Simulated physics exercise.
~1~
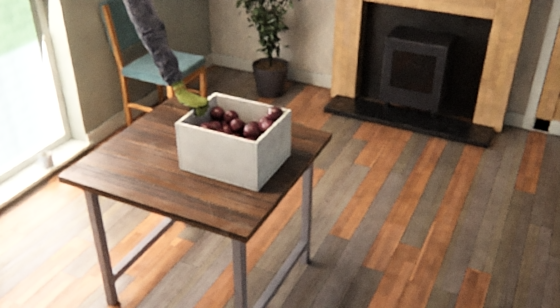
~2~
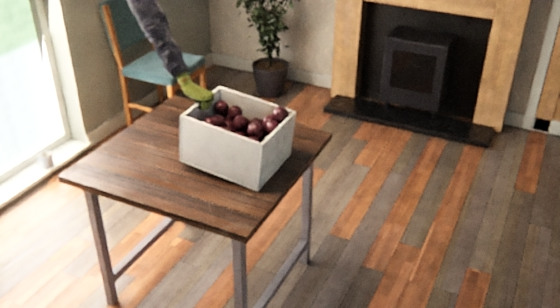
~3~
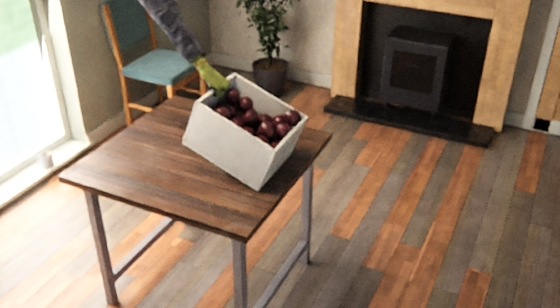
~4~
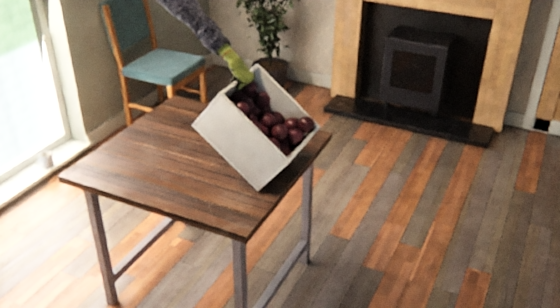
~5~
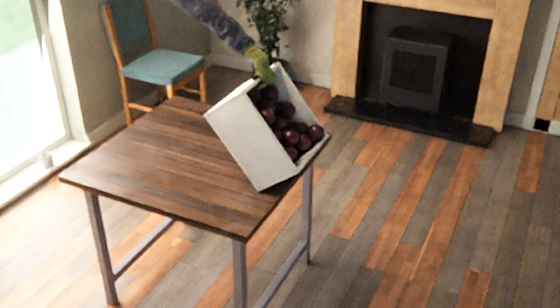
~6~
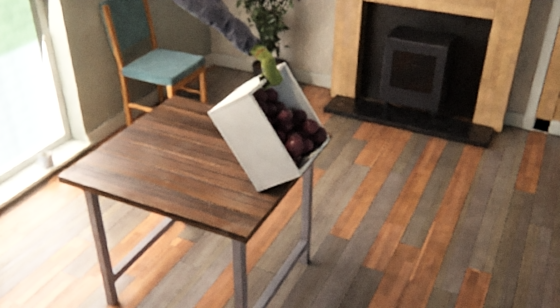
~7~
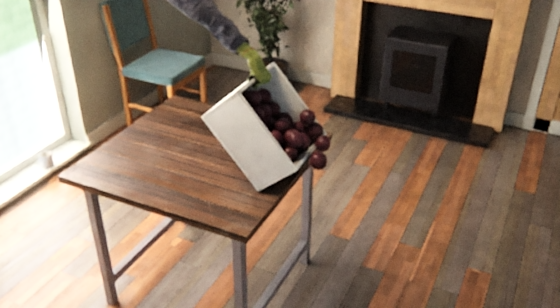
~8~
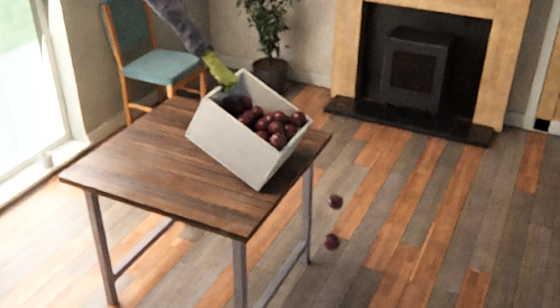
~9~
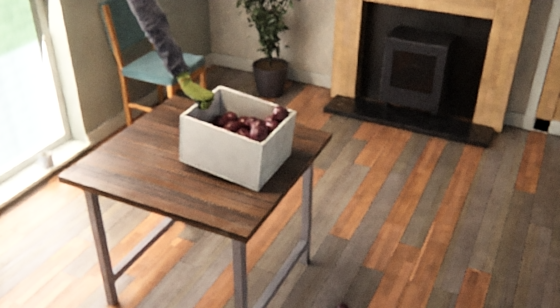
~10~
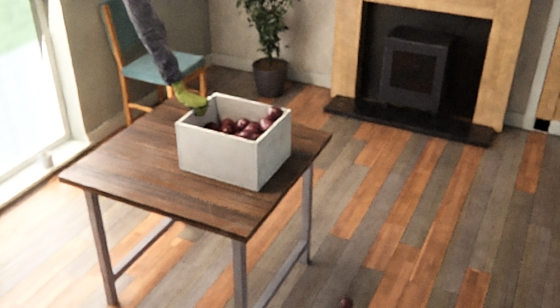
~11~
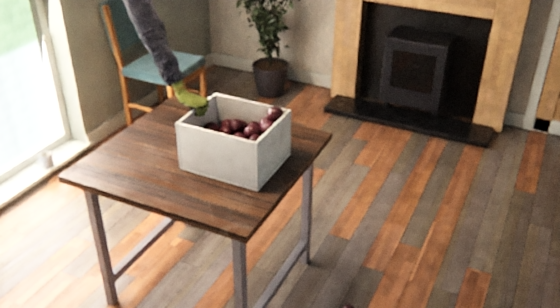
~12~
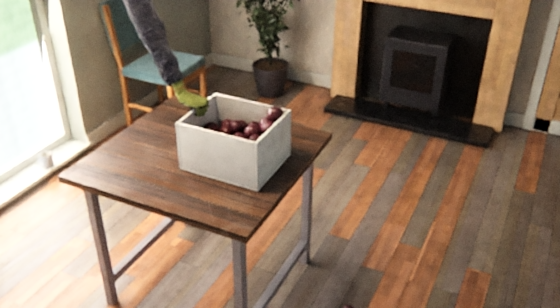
A gloved hand tipped a white box of red onions up from its left side on a wooden table until two onions tumbled over the right edge to the floor, then lowered it flat again with most still inside.
